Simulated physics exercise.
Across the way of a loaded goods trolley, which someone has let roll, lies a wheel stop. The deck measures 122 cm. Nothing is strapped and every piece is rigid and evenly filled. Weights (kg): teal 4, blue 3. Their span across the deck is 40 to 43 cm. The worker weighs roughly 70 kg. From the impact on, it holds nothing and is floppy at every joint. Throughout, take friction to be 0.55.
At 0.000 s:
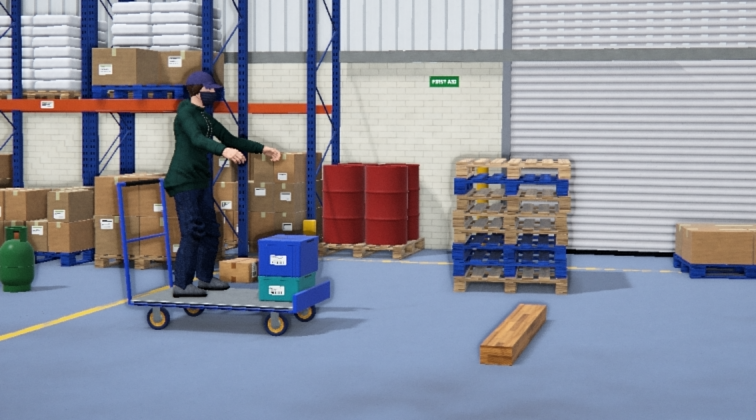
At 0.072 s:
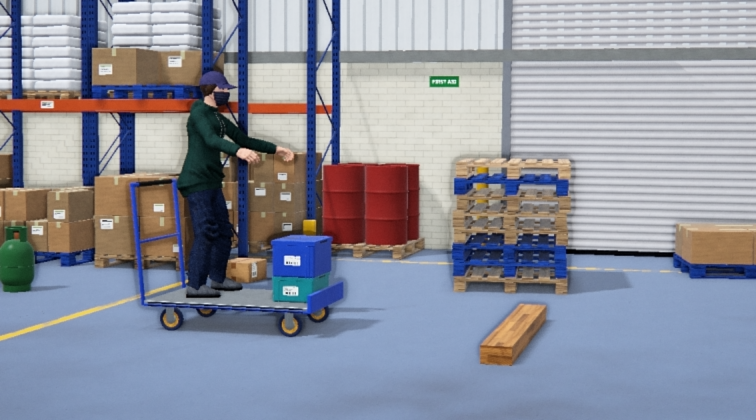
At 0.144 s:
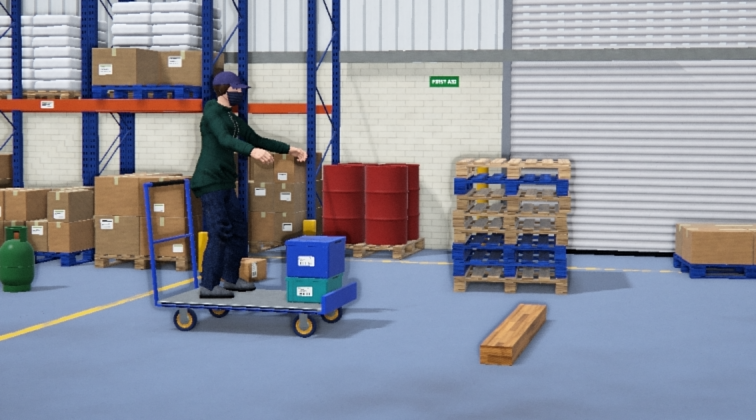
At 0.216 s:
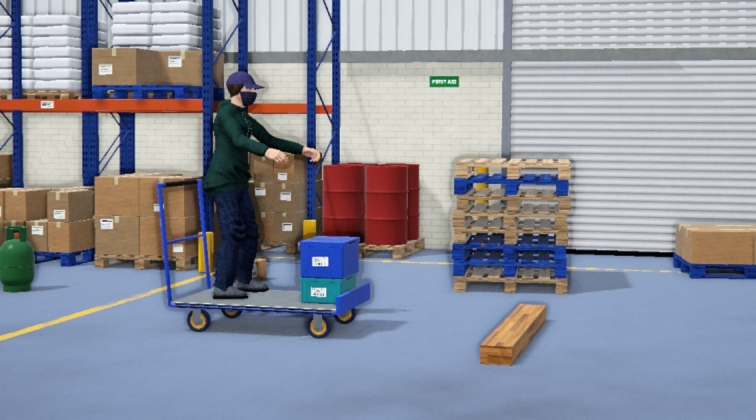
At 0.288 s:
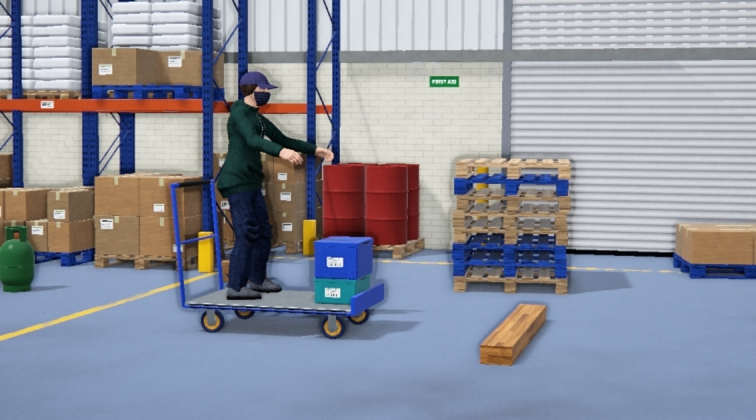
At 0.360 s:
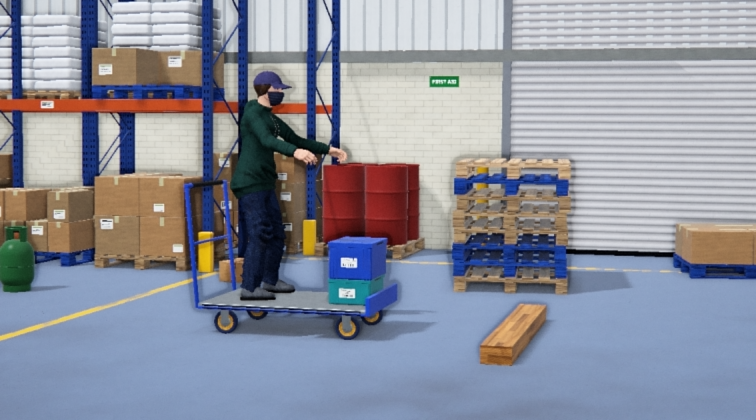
A trolley carrying a standing person and two stacked totes rolls right across the warehouse floor.
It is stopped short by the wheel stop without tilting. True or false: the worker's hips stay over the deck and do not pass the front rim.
True.
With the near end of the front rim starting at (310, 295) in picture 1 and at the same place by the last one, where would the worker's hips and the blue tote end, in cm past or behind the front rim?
Then hips 70 behind, blue 40 past.
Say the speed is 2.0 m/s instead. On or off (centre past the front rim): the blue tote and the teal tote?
Blue: Lost; teal: Kept.
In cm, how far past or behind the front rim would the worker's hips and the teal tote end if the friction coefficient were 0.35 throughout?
That puts hips at 50 behind, teal at 20 behind.
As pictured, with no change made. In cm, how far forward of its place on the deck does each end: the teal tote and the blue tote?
The teal one ends 0 cm ahead of its place and the blue one 50 cm ahead.
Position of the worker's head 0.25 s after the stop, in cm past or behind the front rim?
Position: Approx. 50 cm behind the front rim.
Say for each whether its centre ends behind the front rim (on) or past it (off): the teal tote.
End result - teal: Stays.
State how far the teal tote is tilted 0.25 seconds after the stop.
About 0° from upright.
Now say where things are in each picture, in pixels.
In the first picture, hips (188, 180), blue tote (289, 256), rim corner (295, 308); 146 cm short of the stop.
In the second picture, hips (201, 181), blue tote (303, 256), rim corner (309, 308); 135 cm short of the stop.
In the third picture, hips (214, 181), blue tote (316, 257), rim corner (323, 309); 125 cm short of the stop.
In the fourth picture, hips (228, 181), blue tote (330, 257), rim corner (338, 310); 114 cm short of the stop.
In the fifth picture, hips (241, 181), blue tote (344, 258), rim corner (353, 310); 104 cm short of the stop.
In the sixth picture, hips (254, 182), blue tote (358, 258), rim corner (367, 311); 94 cm short of the stop. Speed about 1.4 m/s.
The wheels strike at 1.01 s.
After 1.56 s the worker's hips are 63 cm behind the rim, near (426, 251) in the last picture's view.
After 2.01 s the worker's hips are 50 cm behind the rim, near (444, 247) in the last picture's view.
At rest, 3.5 s, past the rim, blue tote; behind it, teal tote and the worker's hips.
